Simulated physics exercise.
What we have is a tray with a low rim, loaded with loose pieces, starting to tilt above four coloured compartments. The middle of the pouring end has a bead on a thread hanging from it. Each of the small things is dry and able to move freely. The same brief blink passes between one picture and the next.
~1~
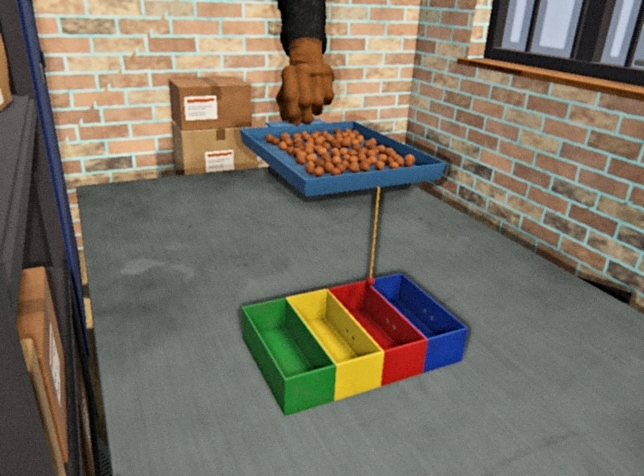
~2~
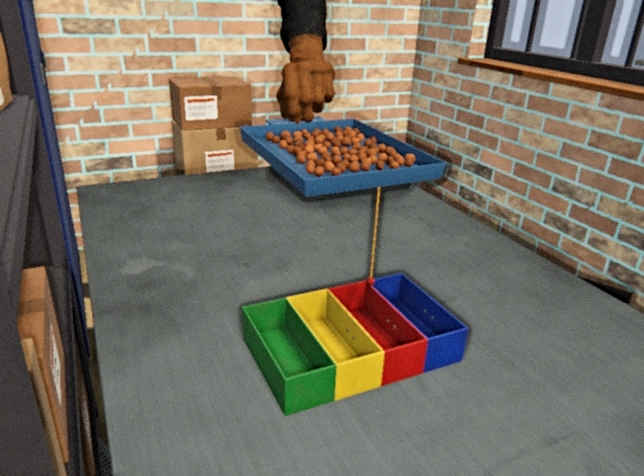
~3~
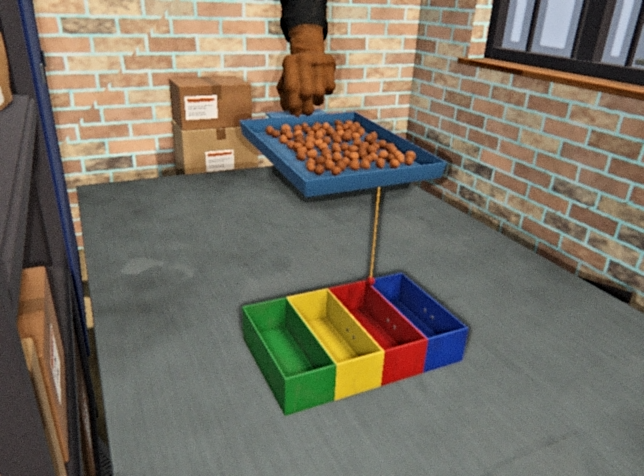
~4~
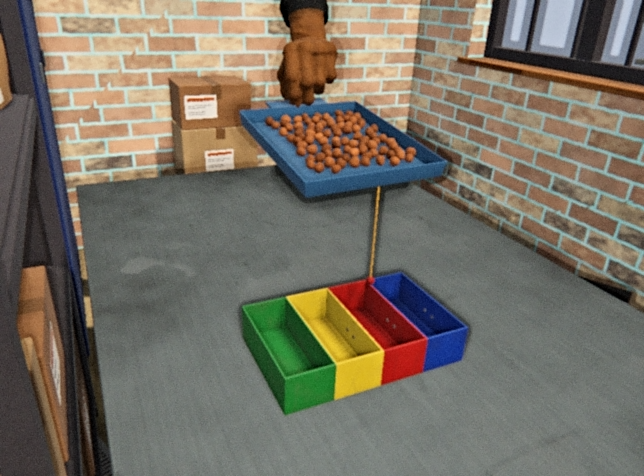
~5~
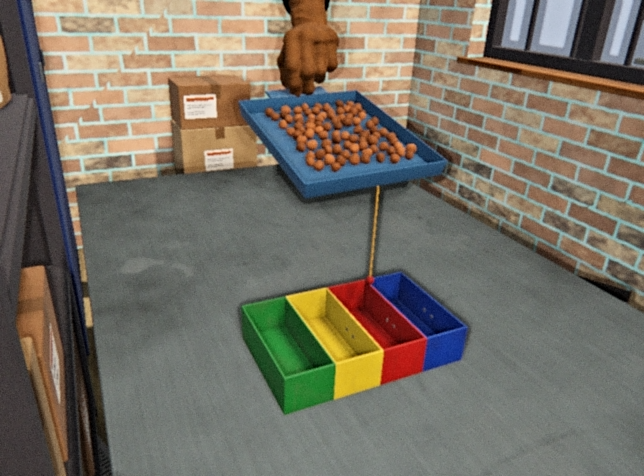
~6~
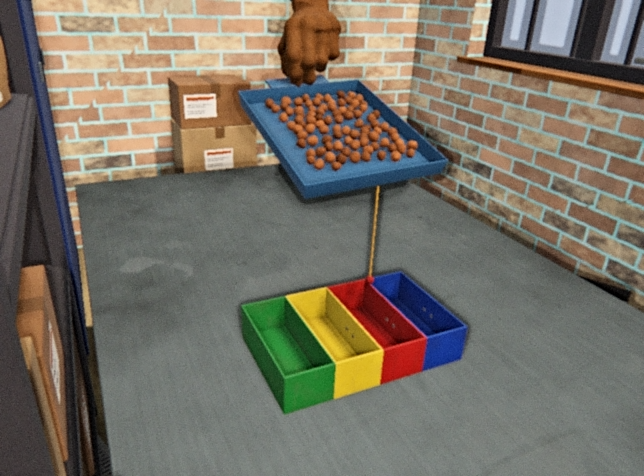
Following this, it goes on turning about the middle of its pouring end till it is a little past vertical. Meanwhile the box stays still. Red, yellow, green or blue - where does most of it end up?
Most of it ends up in yellow.
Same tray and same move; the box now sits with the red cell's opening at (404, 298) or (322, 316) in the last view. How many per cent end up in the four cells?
90 %, 80 %.
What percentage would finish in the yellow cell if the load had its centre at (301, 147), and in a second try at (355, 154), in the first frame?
Around 50 percent the first time and around 20 percent the second time.
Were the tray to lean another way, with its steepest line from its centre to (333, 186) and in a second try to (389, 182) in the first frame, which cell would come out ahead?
Try 1 - that yellow cell. Try 2 - the blue one.
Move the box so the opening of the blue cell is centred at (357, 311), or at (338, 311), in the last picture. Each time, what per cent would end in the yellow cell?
Around 0 and then 0 per cent.
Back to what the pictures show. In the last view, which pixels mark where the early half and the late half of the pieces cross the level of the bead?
The early half goes through (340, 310), the late half through (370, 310).
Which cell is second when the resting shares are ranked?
Red.
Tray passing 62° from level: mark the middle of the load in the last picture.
(359, 150).
Just after the last frame, tray tipped steeply; every one on the tray.
A moment on, tray tipped past a quarter turn; the larger part on the tray; about a tenth in the yellow cell; just a few in the red cell; just a few in the green cell; about a tenth falling or outside the box.
Further on, tray tipped past a quarter turn; roughly half in the yellow cell; roughly a quarter in the red cell; about a tenth in the blue cell; about a tenth in the green cell; about a tenth falling or outside the box.
When it is over, tray tipped past a quarter turn; roughly half in the yellow cell; roughly a quarter in the red cell; about a tenth in the blue cell; about a tenth in the green cell; about a tenth outside the box.
